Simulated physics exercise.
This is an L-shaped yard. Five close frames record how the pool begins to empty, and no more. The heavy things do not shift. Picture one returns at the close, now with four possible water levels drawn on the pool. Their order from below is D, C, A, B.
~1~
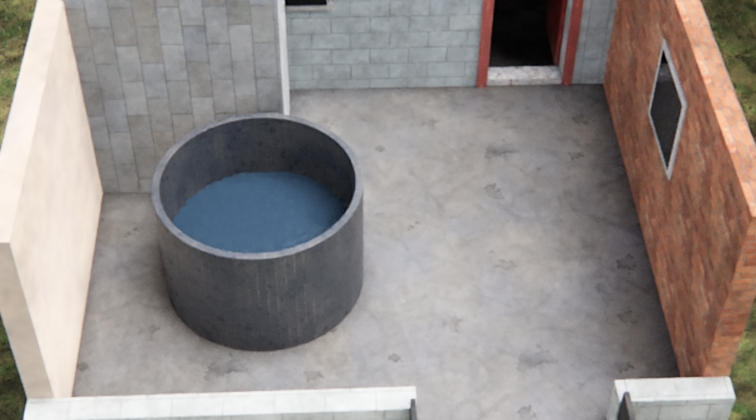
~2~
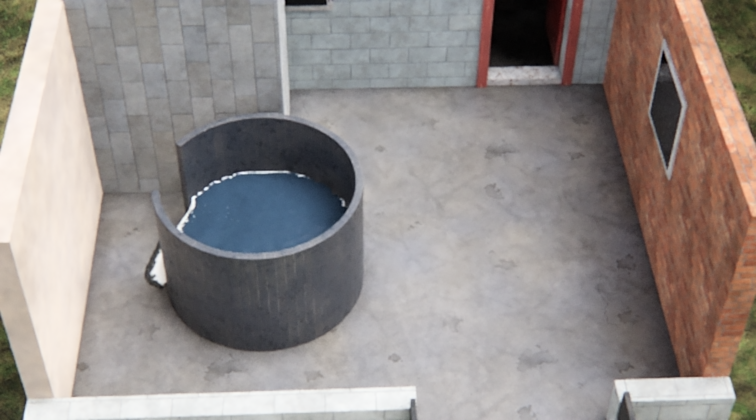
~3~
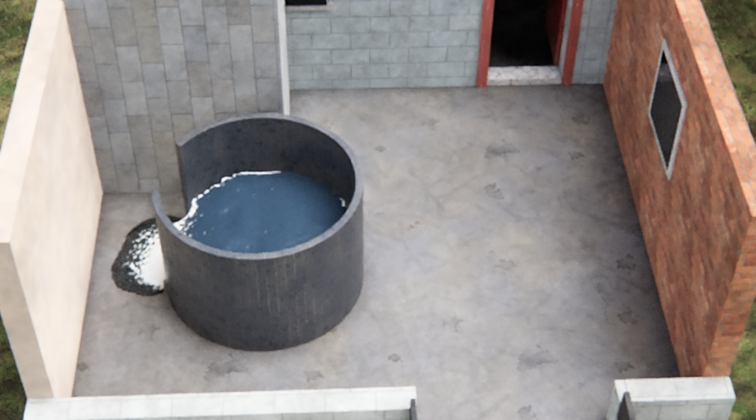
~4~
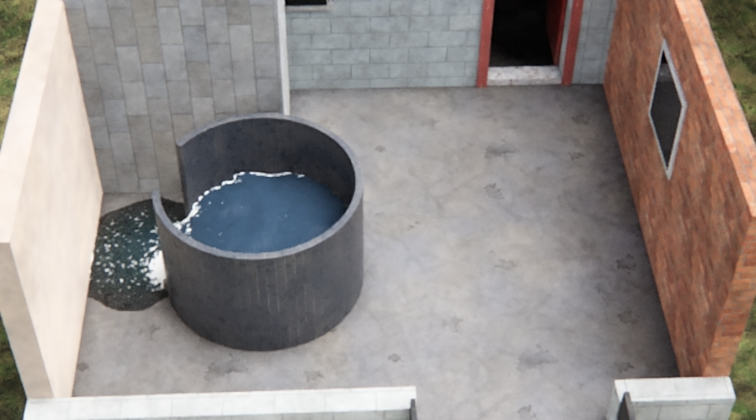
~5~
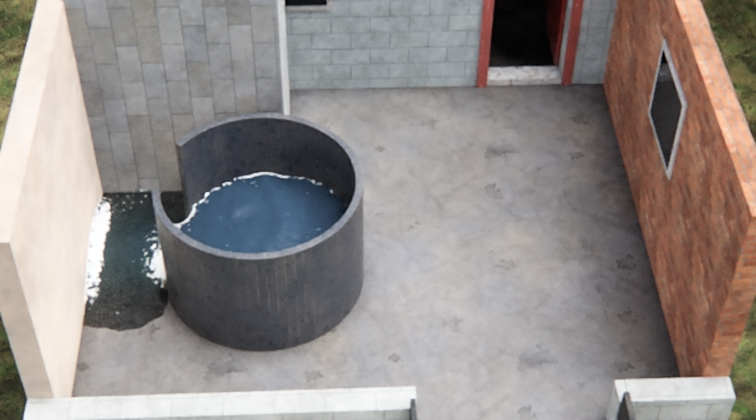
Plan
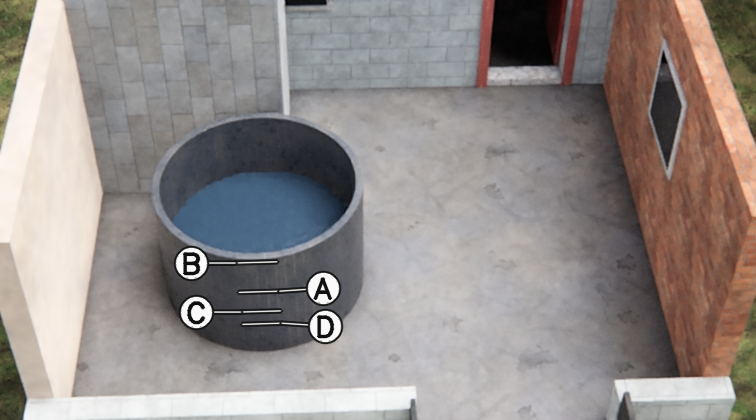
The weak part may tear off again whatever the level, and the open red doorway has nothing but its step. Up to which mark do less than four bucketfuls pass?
That is mark A.
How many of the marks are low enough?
Three of them.
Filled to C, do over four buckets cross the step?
No.
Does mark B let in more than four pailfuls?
Yes, it does.
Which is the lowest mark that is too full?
B.
On the marked copy, A at (259, 291); B at (256, 262); C at (260, 311); D at (262, 323); from the bottom up D, C, A, B.
For mark A, a splash gets over, under a bucket.
For mark B, about 11 bucketfuls get in.
For mark C, nothing gets over.
For mark D, nothing gets over.
